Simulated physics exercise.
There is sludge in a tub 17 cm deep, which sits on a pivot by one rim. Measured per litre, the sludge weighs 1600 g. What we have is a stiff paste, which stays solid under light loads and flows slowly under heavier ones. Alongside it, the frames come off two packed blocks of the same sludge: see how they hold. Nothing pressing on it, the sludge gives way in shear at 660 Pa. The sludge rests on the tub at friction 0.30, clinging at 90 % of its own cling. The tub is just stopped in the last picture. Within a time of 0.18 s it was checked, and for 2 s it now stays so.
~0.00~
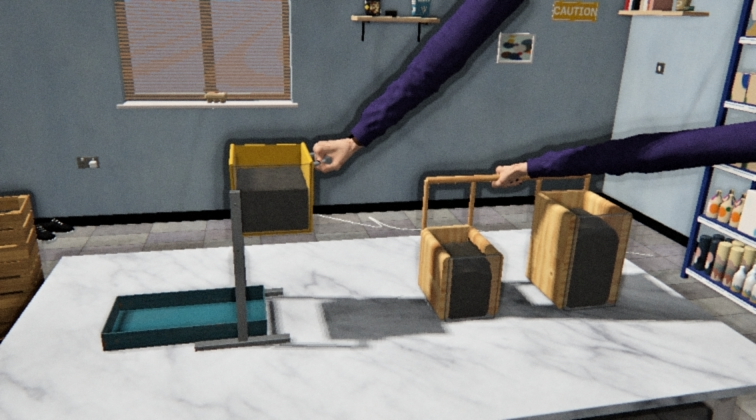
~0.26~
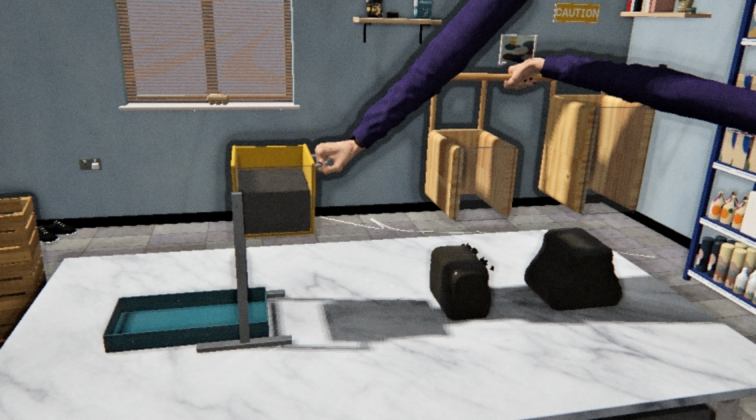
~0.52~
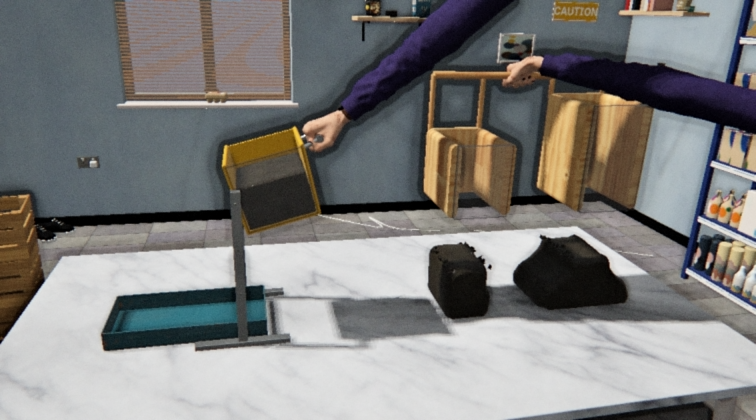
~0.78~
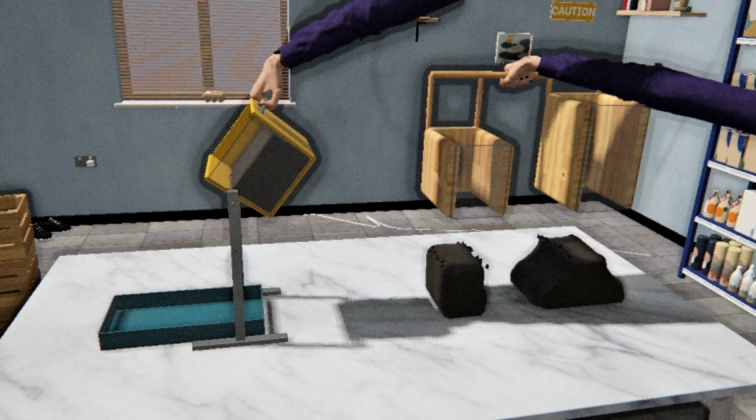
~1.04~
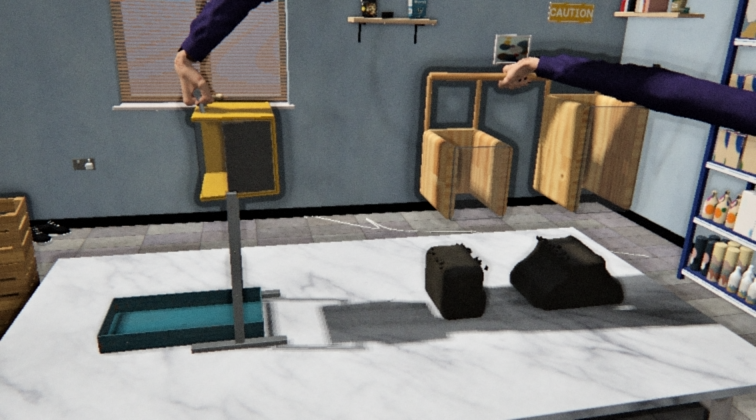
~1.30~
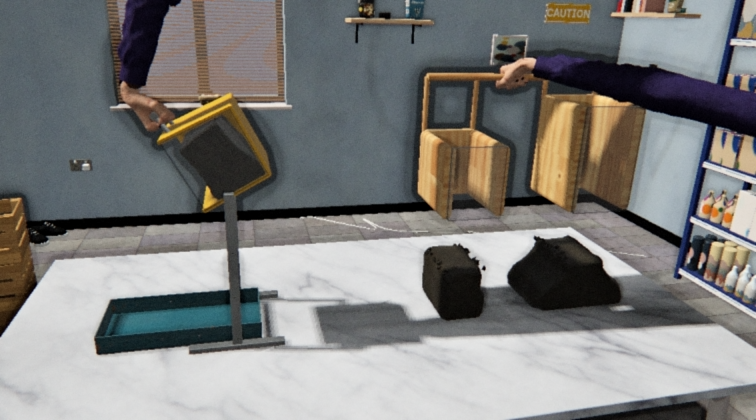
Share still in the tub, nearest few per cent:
0 %.
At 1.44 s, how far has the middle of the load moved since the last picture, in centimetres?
The change is near 8 cm.
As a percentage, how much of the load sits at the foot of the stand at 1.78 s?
I'd say close to 70 per cent of it.
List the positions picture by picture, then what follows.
The first picture shows handle-side rim at (310, 163), tilt 0 degrees; crest of the sludge at (241, 190); block heights 16 cm, 25 cm (left to right).
The second picture shows handle-side rim at (311, 165), tilt 0 degrees; crest of the sludge at (243, 192); block heights 15 cm, 19 cm (left to right).
The third picture shows handle-side rim at (300, 146), tilt 15 degrees; crest of the sludge at (301, 173); block heights 15 cm, 16 cm (left to right).
The fourth picture shows handle-side rim at (252, 116), tilt 53 degrees; crest of the sludge at (276, 135); block heights 15 cm, 16 cm (left to right).
The fifth picture shows handle-side rim at (193, 122), tilt 92 degrees; crest of the sludge at (263, 122); block heights 15 cm, 16 cm (left to right).
The sixth picture shows handle-side rim at (161, 145), tilt 117 degrees; crest of the sludge at (212, 125); block heights 15 cm, 16 cm (left to right).
After 1.44 s, the tub is at 117 degrees and holds 68 %.
After 1.61 s, the tub is at 117 degrees and holds 17 %.
After 1.78 s, the tub is at 117 degrees and holds 0 %.
After 1.95 s, the tub is at 117 degrees and holds 0 %.
After 3.30 s, the tub is at 117 degrees and holds 0 %.
